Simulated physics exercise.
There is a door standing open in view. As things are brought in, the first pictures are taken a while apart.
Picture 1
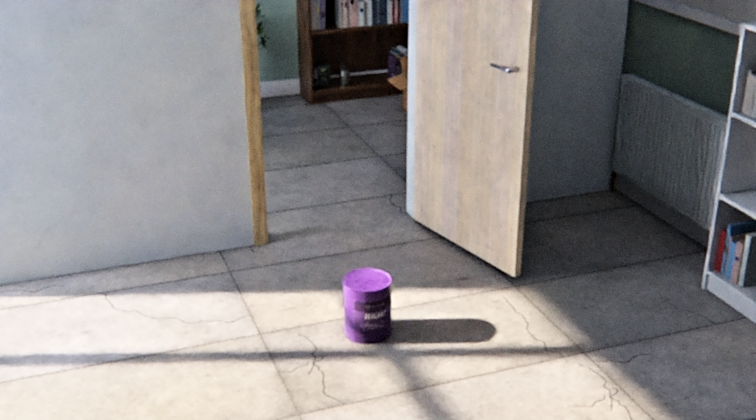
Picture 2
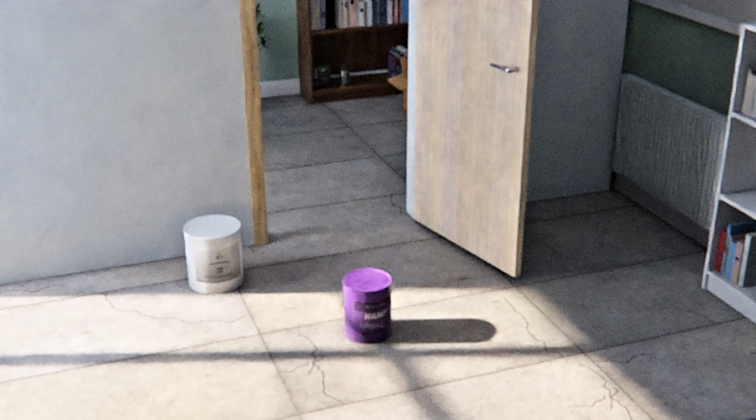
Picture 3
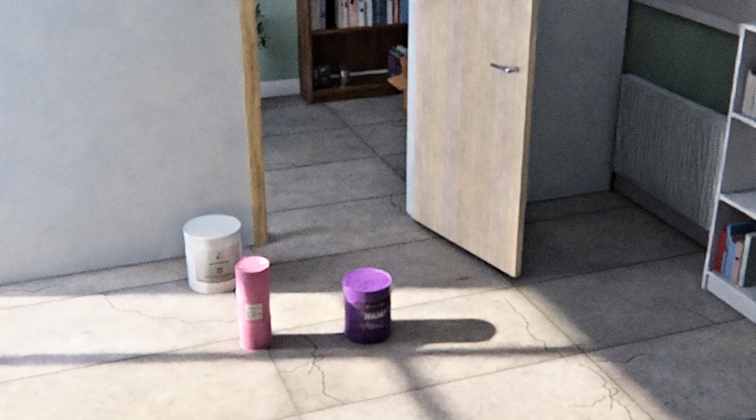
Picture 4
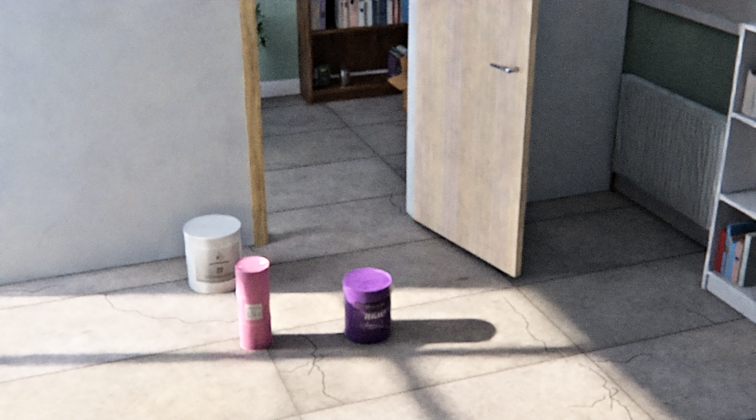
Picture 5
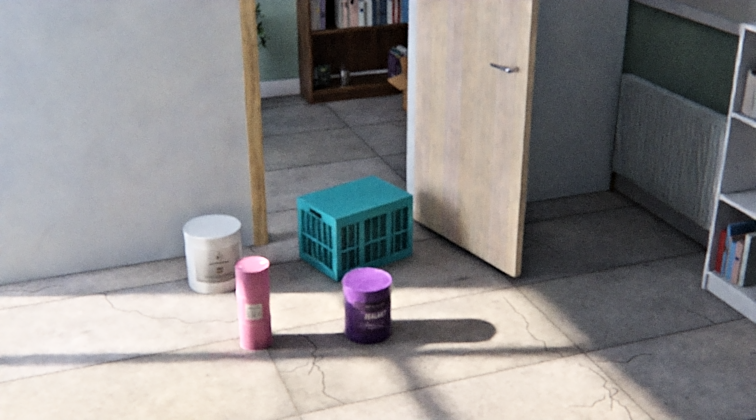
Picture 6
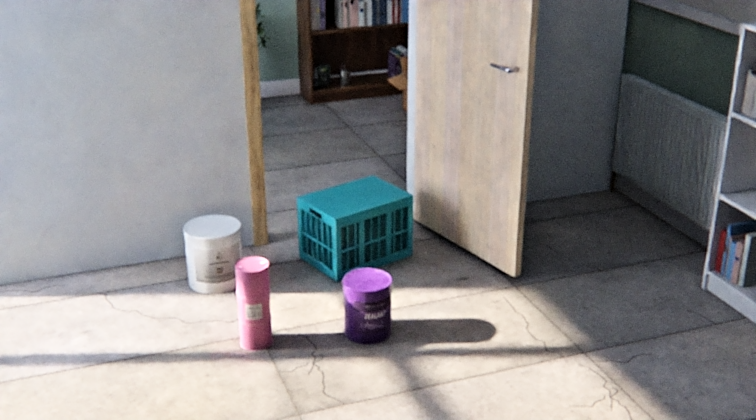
A door stands open as white, pink and turquoise containers appear around a purple one.
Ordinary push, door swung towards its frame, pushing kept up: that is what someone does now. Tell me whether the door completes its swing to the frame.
The attempt is going to be foiled.
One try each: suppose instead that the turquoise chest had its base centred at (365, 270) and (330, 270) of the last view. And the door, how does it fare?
Well, on try one it is halted early, and on try two it is halted early.
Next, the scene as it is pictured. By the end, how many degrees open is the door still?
Some 25° open.
Then, 0.70 s past the last view, open by 81°.
Then, 1.10 s past the last view, open by 60°; turquoise chest displaced a little near (344, 226).
Then, 1.50 s past the last view, open by 46°; turquoise chest displaced a little near (327, 226).
Then, 2.10 s past the last view, open by 29°; turquoise chest displaced a little near (311, 221).
Finally, open by 25°; moved from the start, turquoise chest; the other 3 still in place. Final places as the last picture's camera would see them, turquoise chest near (305, 218).
